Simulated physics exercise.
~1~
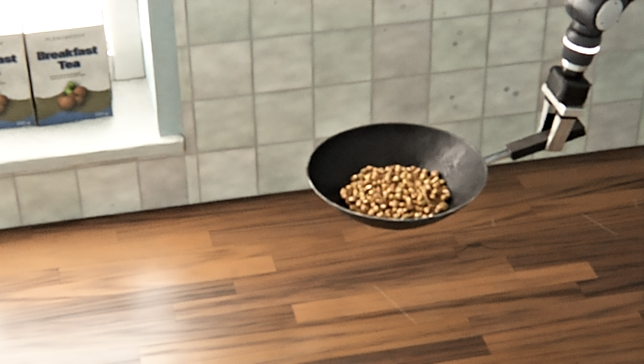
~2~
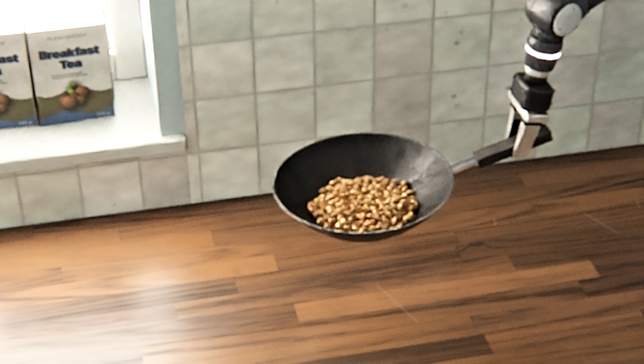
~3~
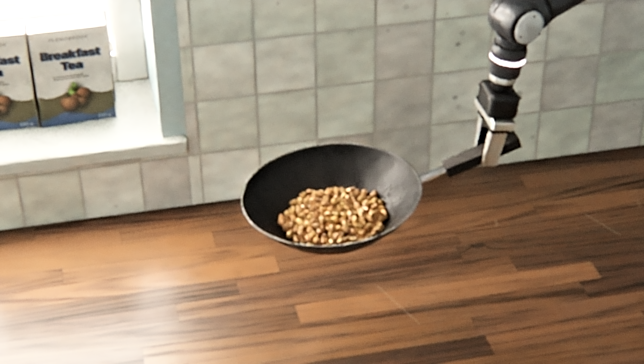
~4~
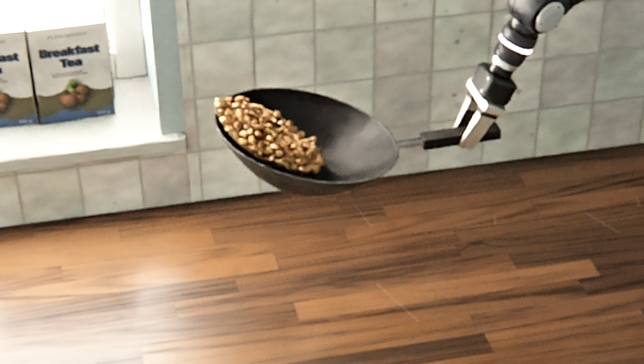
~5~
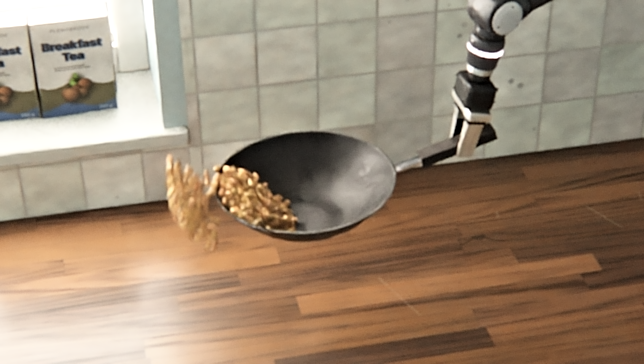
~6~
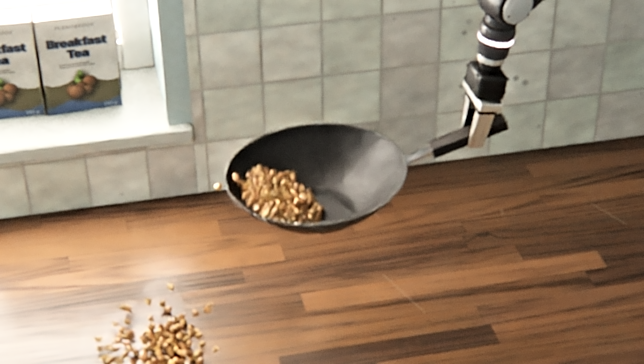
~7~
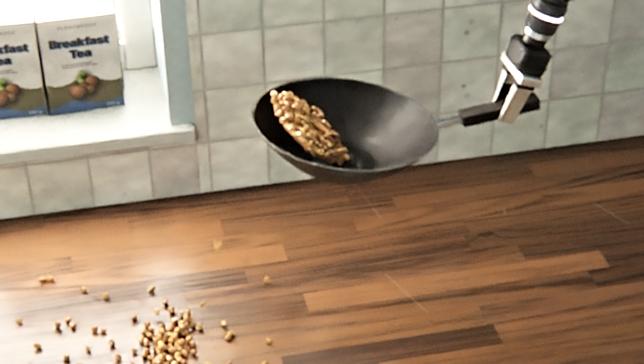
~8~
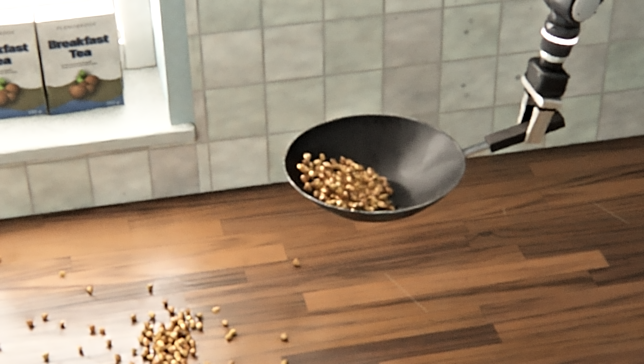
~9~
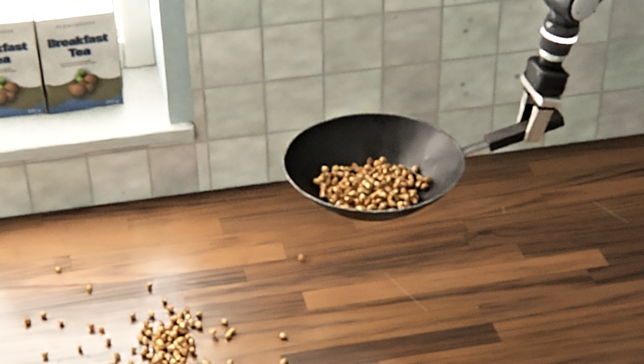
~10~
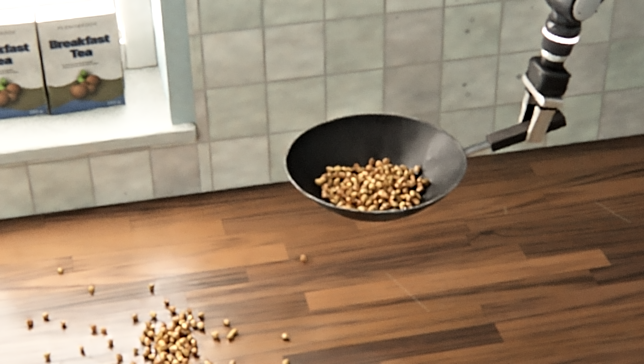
A dark wok heaped with golden-brown dried beans, gripped at its handle by a black and silver robot arm at right, slides left above a wooden counter, seen from slightly above. Behind are pale grey-green tiles, with breakfast tea boxes on a white windowsill at left. The arm jerks the wok upward and tilts it, so the beans surge to its left rim, and a clump spills over. They drop and scatter across the counter at lower left while the wok moves back right, rising and then lowering. It finally holds still and level, most beans still inside.
